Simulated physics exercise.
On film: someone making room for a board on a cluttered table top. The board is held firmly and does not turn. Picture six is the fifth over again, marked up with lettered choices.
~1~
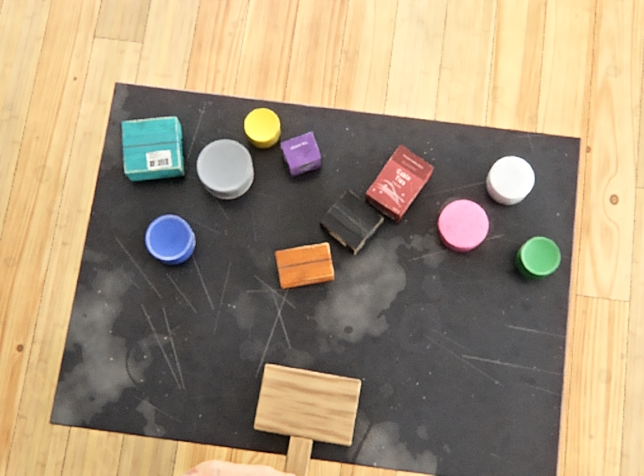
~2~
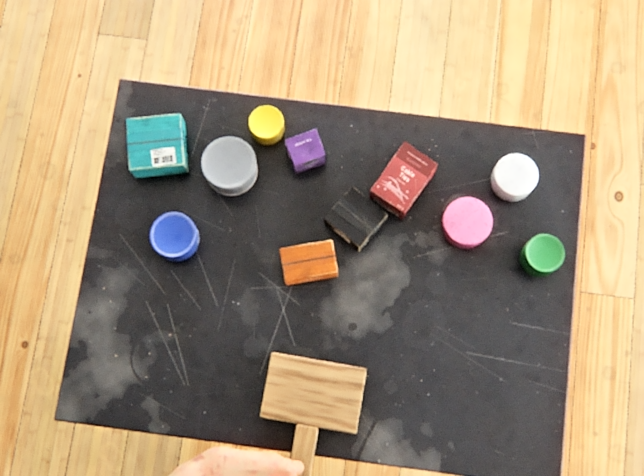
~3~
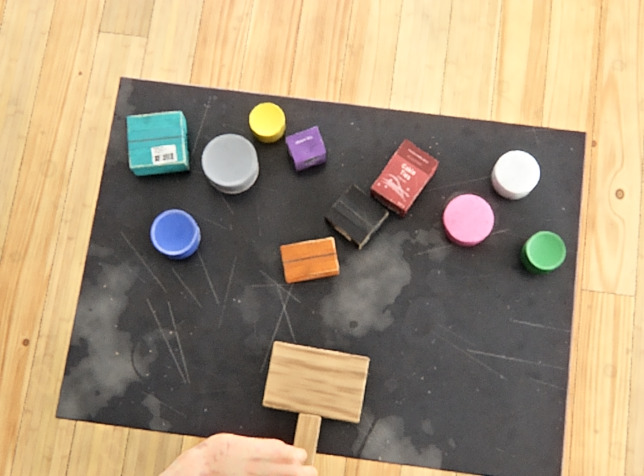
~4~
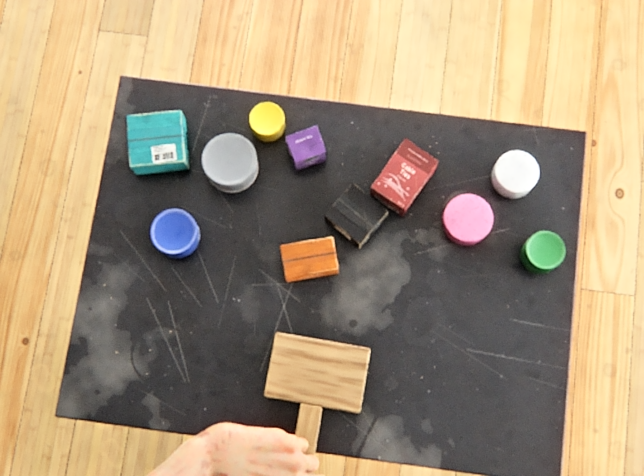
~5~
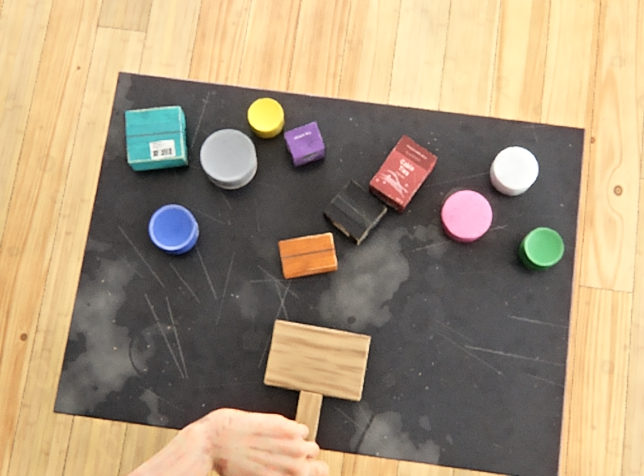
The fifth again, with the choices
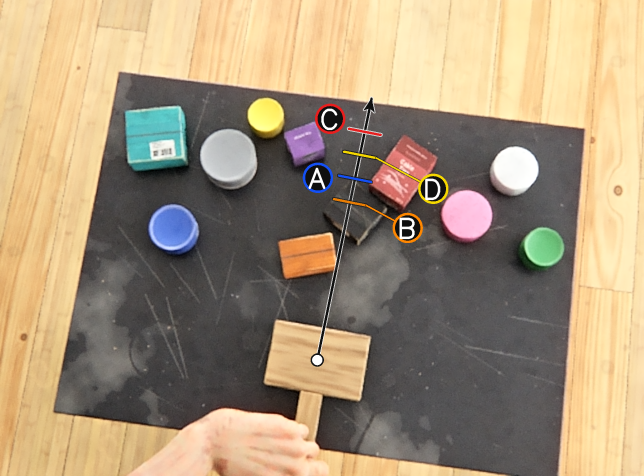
The clip opens on a black surface scattered with colourful boxes and round containers, with fingertips at the bottom edge by a wooden board on a handle. The hand comes further into view, pushing the board slowly and slightly up towards the orange block, without turning it, while the objects stay in place.
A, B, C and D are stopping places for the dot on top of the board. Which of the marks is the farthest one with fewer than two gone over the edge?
No farther than D.
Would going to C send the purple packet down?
Yes.
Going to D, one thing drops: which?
The purple packet goes over.
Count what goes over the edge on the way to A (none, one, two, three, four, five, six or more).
The count is none.
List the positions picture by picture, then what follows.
Black box (351, 222); red box (399, 184); blue jar (171, 240), in the first picture.
Board (314, 393); turquoise box (157, 146), in the second picture.
Board (316, 382); pink pot (468, 221), in the third picture.
Board (317, 372); yellow jar (267, 123), in the fourth picture.
Board (317, 360); purple packet (305, 145); green jar (541, 250); black box (355, 213), in the fifth picture.
On the copy, A at (355, 179); B at (350, 203); C at (364, 132); D at (360, 155); the arrow from (317, 360) to (372, 99); the white dot at (317, 360).
On D. First, board (333, 286); black box (357, 208); orange box (311, 233).
Then, board (348, 212); purple packet (303, 128); red box (424, 160).
Finally, board (360, 158); purple packet over the edge; black box (378, 109); one fallen.
By contrast, A is within the limit but short; B is within the limit but short; C drops three.
